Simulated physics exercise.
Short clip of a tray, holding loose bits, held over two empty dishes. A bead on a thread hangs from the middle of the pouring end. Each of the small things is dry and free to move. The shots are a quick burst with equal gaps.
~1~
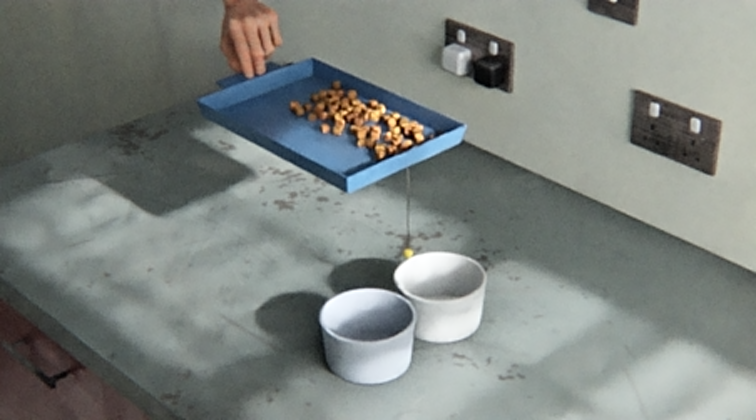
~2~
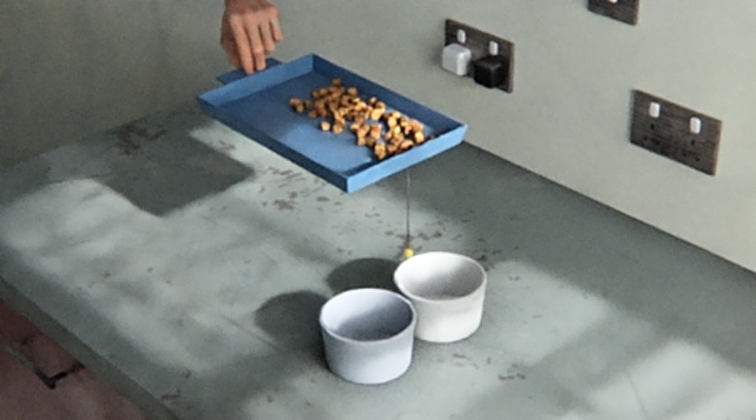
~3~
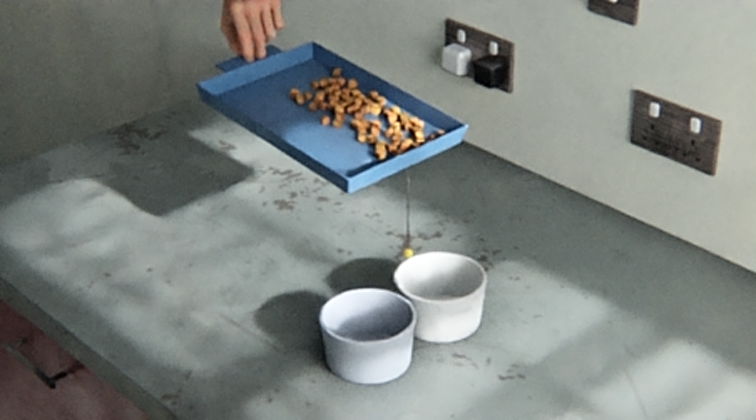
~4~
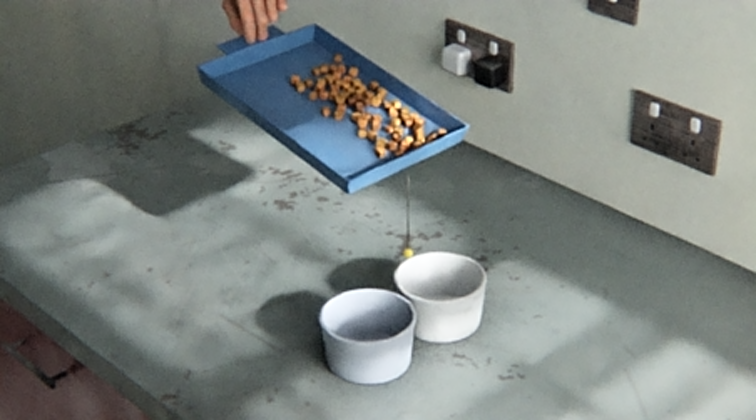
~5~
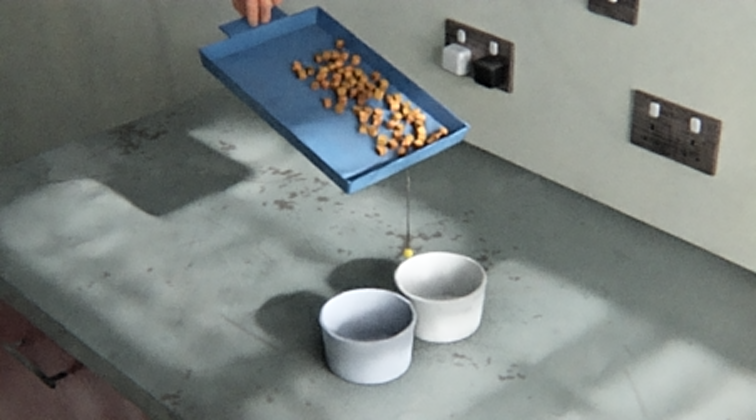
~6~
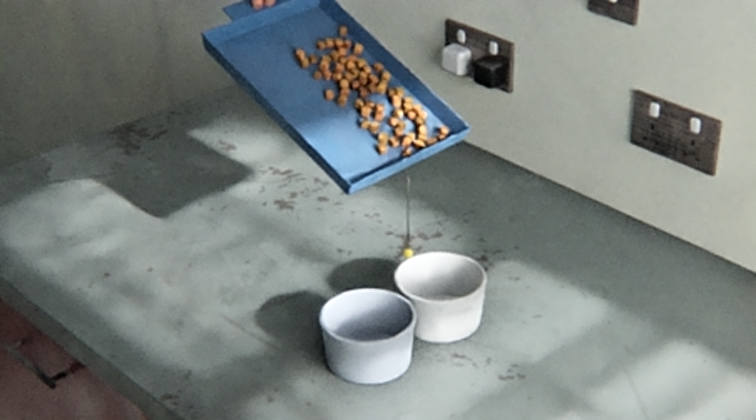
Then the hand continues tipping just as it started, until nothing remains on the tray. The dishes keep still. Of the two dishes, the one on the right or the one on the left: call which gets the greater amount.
I call it for the one on the right.
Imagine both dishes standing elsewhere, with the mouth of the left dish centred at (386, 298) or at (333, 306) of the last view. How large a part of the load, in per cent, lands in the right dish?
20 % and 10 %.
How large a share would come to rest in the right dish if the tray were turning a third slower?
It would be some 40 in a hundred.
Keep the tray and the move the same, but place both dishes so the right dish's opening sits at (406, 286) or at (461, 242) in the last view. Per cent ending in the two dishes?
The first comes to 50 percent and the second to 20 percent.
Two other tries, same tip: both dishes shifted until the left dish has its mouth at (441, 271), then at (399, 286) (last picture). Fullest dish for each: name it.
Results - the dish on the left side first, the dish on the left side second.
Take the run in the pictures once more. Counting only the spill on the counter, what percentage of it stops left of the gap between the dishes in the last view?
Near 0 in a hundred.
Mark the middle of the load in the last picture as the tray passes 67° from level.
Check around (420, 137) in the last picture.
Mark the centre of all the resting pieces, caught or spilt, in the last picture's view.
Somewhere around (452, 324) in the last picture.
Soon, tray tipped steeply; all on the tray.
A while on, tray tipped past a quarter turn; nearly all on the tray; a stray few outside both; a small part in the air.
Towards the end, tray tipped past a quarter turn; a small part in the left dish; about half in the right dish; about a third outside both.
Finally, tray tipped past a quarter turn; a small part in the left dish; about half in the right dish; about a third outside both.
